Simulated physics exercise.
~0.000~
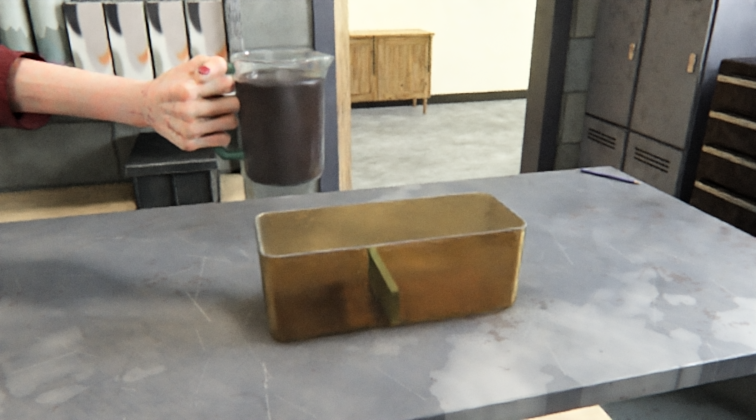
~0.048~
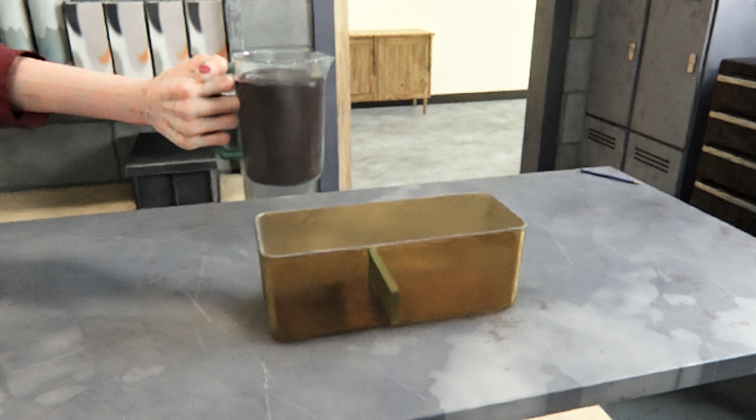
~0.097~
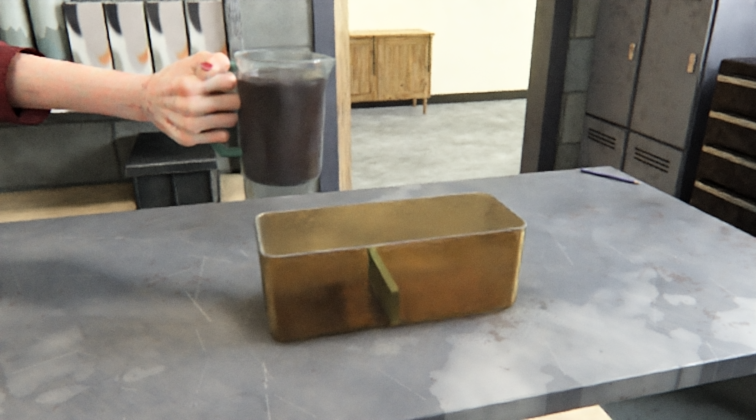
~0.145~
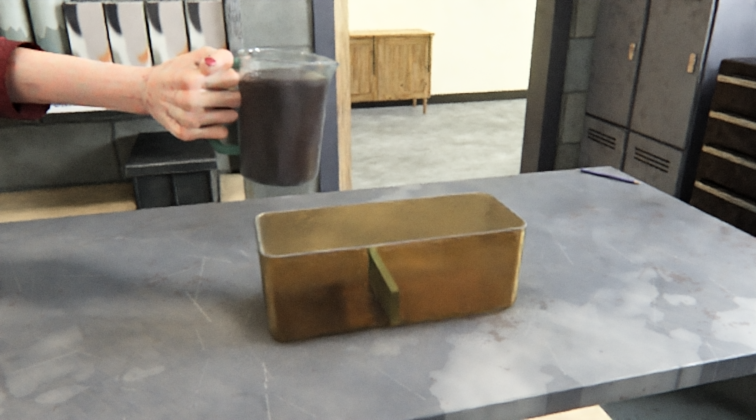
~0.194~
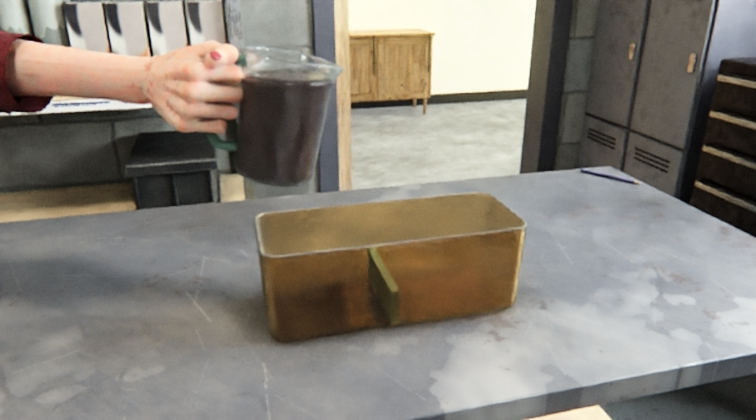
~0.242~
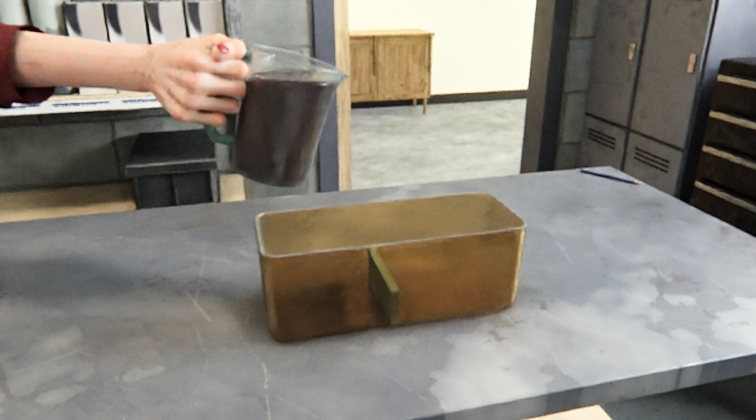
The clip shows a hand holding a clear jug of dark liquid above and to the left of an empty long, brownish basin on a grey table. The hand gradually tilts the jug to the right.
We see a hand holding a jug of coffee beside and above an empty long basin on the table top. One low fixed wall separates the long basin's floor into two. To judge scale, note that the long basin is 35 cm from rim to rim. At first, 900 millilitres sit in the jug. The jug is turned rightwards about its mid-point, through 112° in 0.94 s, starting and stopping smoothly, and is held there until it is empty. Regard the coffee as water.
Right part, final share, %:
85 %.
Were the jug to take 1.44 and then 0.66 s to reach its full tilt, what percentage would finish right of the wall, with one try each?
Result: 85 per cent, then 85 per cent.
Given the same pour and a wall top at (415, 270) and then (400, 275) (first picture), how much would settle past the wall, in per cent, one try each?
The first gives near 20 per cent and the second near 55 per cent.
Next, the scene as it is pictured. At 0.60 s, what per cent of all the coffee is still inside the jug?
78 %.
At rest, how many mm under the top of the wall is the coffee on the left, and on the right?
Noted: Left near 44 mm, right near 18 mm.
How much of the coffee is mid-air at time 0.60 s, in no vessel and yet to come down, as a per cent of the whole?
Some 18 per cent, I reckon.
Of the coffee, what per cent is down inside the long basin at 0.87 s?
56 per cent or thereabouts.
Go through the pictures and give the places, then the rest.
The first picture shows tilt 0°; pouring edge (333, 55); surface from (236, 76) to (321, 72); the long basin's rim runs from (258, 236) to (507, 209); the wall's top is at (382, 269).
The second picture shows tilt 1°; pouring edge (334, 56); surface from (236, 76) to (321, 73).
The third picture shows tilt 3°; pouring edge (336, 58); surface from (238, 75) to (323, 74).
The fourth picture shows tilt 6°; pouring edge (339, 62); surface from (240, 75) to (326, 75).
The fifth picture shows tilt 11°; pouring edge (343, 67); surface from (243, 77) to (330, 76).
The sixth picture shows tilt 17°; pouring edge (348, 74); surface from (244, 90) to (336, 77).
Then, 0.60 s in, the tilt is 80° and 77 per cent is still to pour, 0 is left of the wall and 5 right of it.
Then, 0.87 s in, the tilt is 110° and 24 per cent is still to pour, 3 is left of the wall and 52 right of it.
Then, 1.14 s in, the tilt is 112° and 1 per cent is still to pour, 11 is left of the wall and 85 right of it.
Then, 1.44 s in, the tilt is 112° and 0 per cent is still to pour, 12 is left of the wall and 87 right of it.
Finally, 14 per cent lies left of the wall, 85 right of it and 1 outside.
